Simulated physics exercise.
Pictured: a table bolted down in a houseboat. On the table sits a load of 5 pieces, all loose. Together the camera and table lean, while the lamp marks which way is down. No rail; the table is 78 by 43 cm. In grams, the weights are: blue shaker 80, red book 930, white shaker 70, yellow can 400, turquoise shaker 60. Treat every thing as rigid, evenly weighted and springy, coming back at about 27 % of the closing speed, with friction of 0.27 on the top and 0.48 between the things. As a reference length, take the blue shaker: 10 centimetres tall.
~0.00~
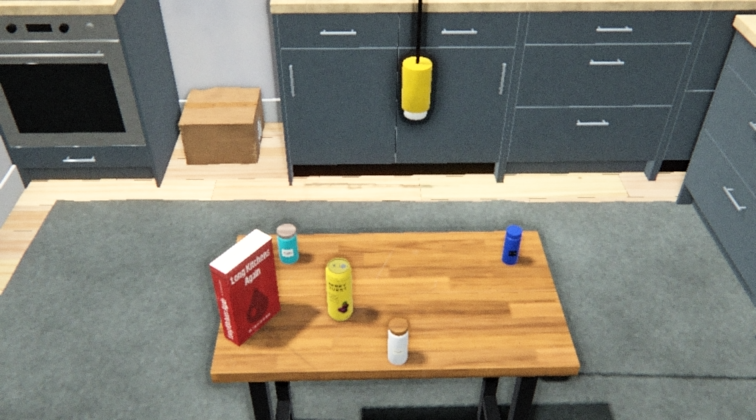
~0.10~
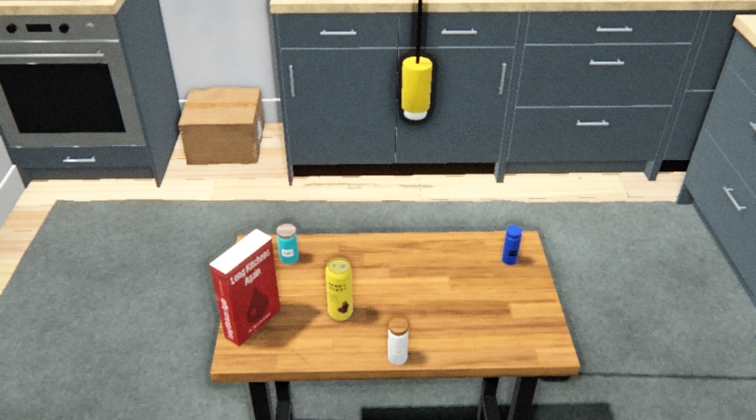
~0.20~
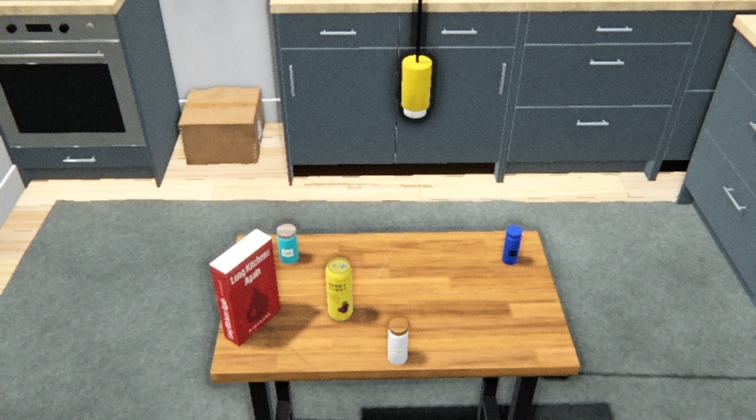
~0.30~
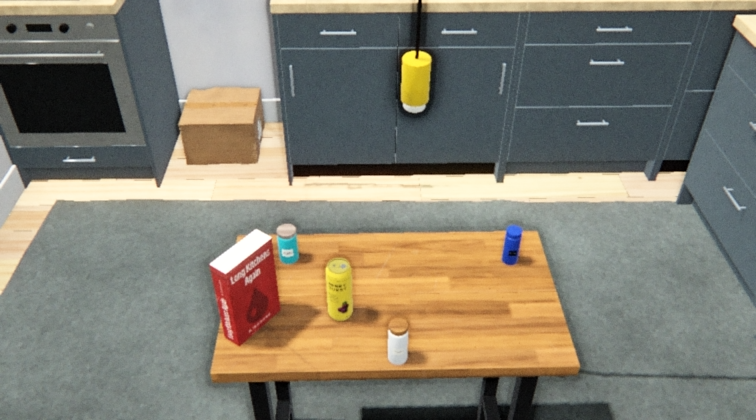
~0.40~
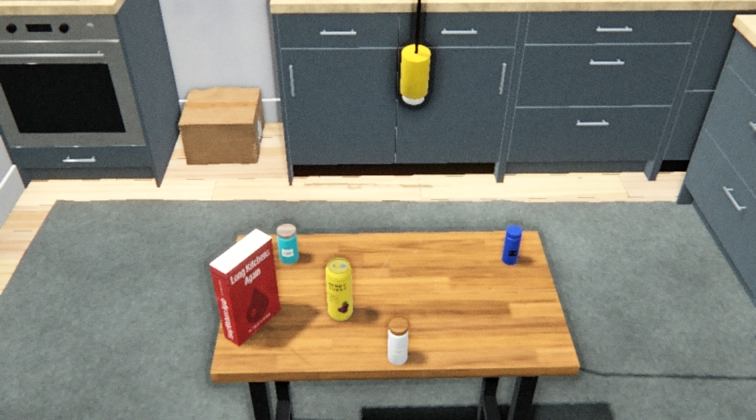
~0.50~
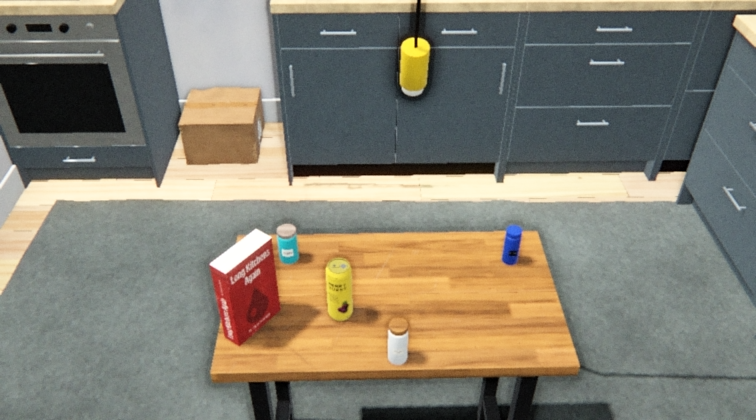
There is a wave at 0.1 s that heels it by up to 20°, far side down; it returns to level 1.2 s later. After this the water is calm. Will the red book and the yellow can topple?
In order: The red book does not fall, the yellow can does not fall.
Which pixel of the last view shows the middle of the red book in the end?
It stops at about (252, 263).
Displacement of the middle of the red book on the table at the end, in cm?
I'd put it at about 8 centimetres.
After 0.80 s, floor tilted 19°, far side down; red book moved 2 cm near (249, 281); yellow can moved 2 cm near (340, 283); blue shaker moved 2 cm.
After 0.90 s, floor tilted 15°, far side down; red book moved 5 cm near (250, 274); yellow can moved 5 cm near (340, 276); blue shaker moved 5 cm.
After 1.00 s, floor tilted 10°, far side down; red book moved 7 cm near (251, 267); yellow can moved 7 cm near (340, 270); blue shaker moved 7 cm.
After 1.10 s, floor tilted 5°, far side down; red book moved 8 cm near (252, 263); yellow can moved 8 cm near (340, 266); blue shaker moved 8 cm.
In the end (1.8 s), not toppled but over 5 cm from the start, blue shaker, red book, white shaker, yellow can and turquoise shaker. At the end, from the last picture's camera, red book near (252, 263), yellow can near (340, 266).
